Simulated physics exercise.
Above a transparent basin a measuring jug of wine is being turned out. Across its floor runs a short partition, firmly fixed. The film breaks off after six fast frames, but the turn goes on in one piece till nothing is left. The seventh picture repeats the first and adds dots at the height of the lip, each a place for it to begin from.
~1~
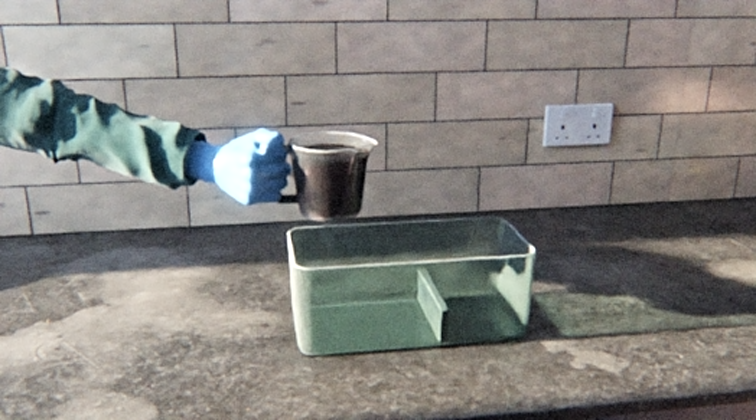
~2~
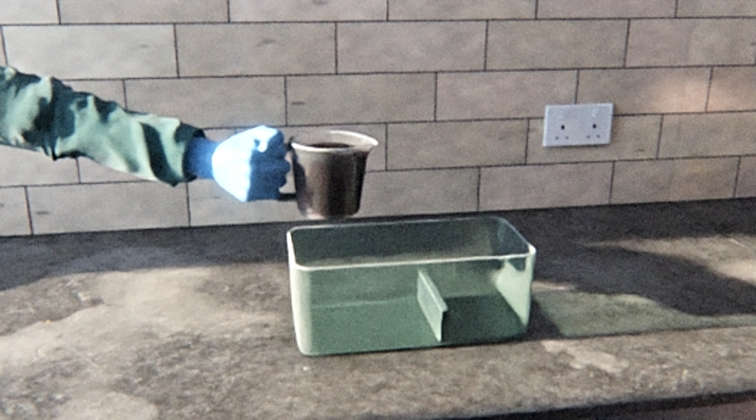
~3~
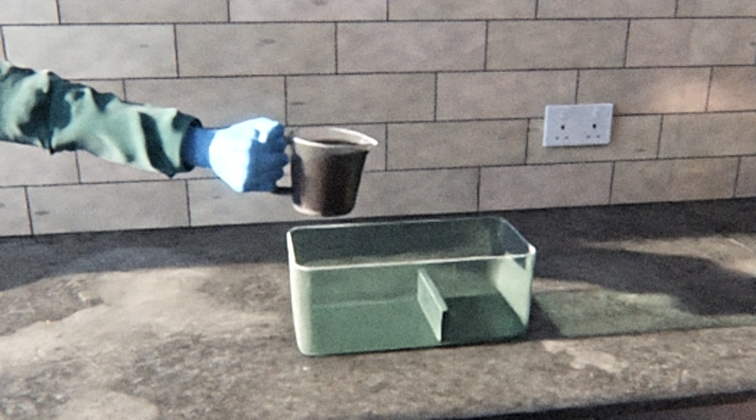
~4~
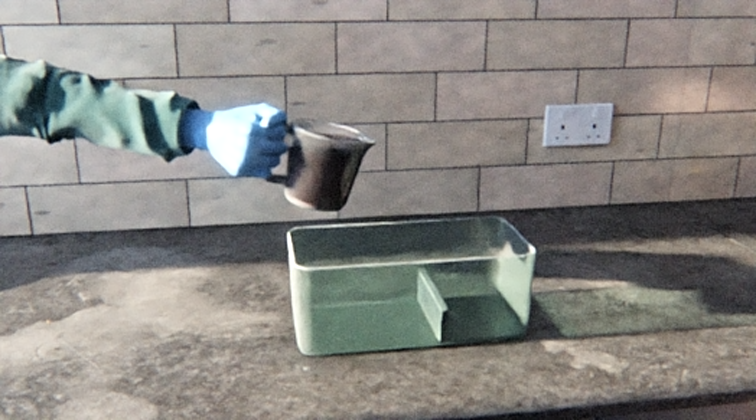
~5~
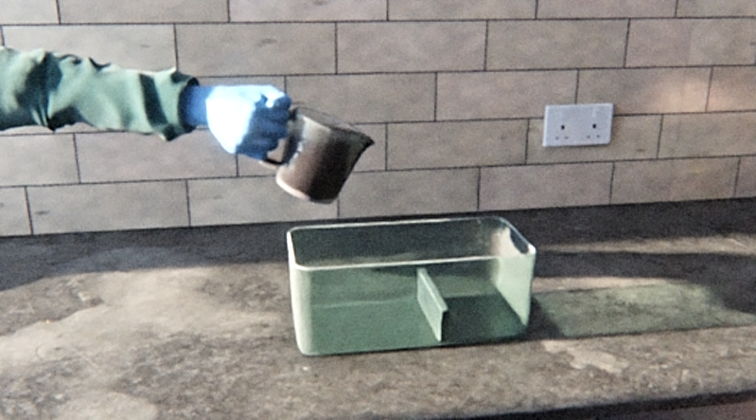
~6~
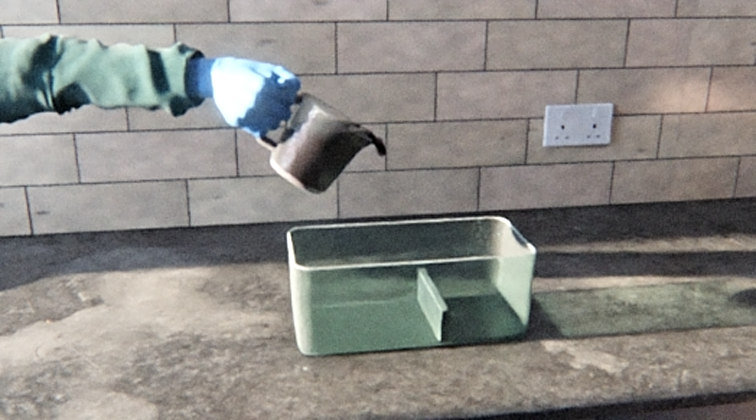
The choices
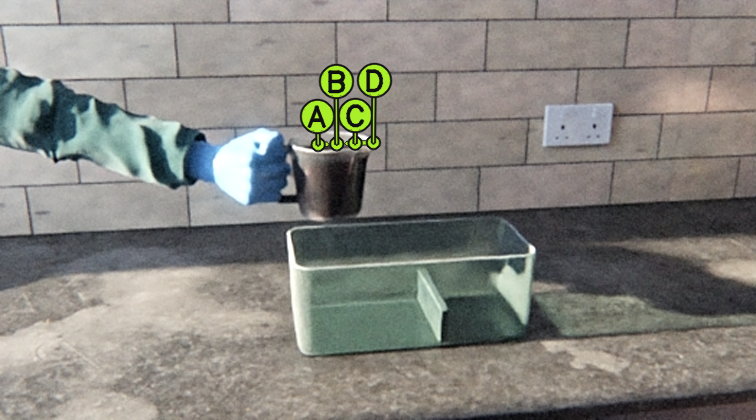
A gloved hand tilts a jug of dark liquid rightward above a clear basin until liquid crosses the lip.
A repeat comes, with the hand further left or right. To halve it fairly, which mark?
C beats the others.
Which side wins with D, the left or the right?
The right one.
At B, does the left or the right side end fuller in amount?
The left side.
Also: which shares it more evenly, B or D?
It is D.
On the marked copy, A at (318, 144); B at (336, 143); C at (355, 143); D at (373, 142).
If A is chosen, about 90 % ends left of the wall and 6 % right of it; 4 % is lost outside.
If B is chosen, about 92 % ends left of the wall and 5 % right of it; 3 % is lost outside.
If C is chosen, about 52 % ends left of the wall and 46 % right of it.
If D is chosen, about 16 % ends left of the wall and 83 % right of it.
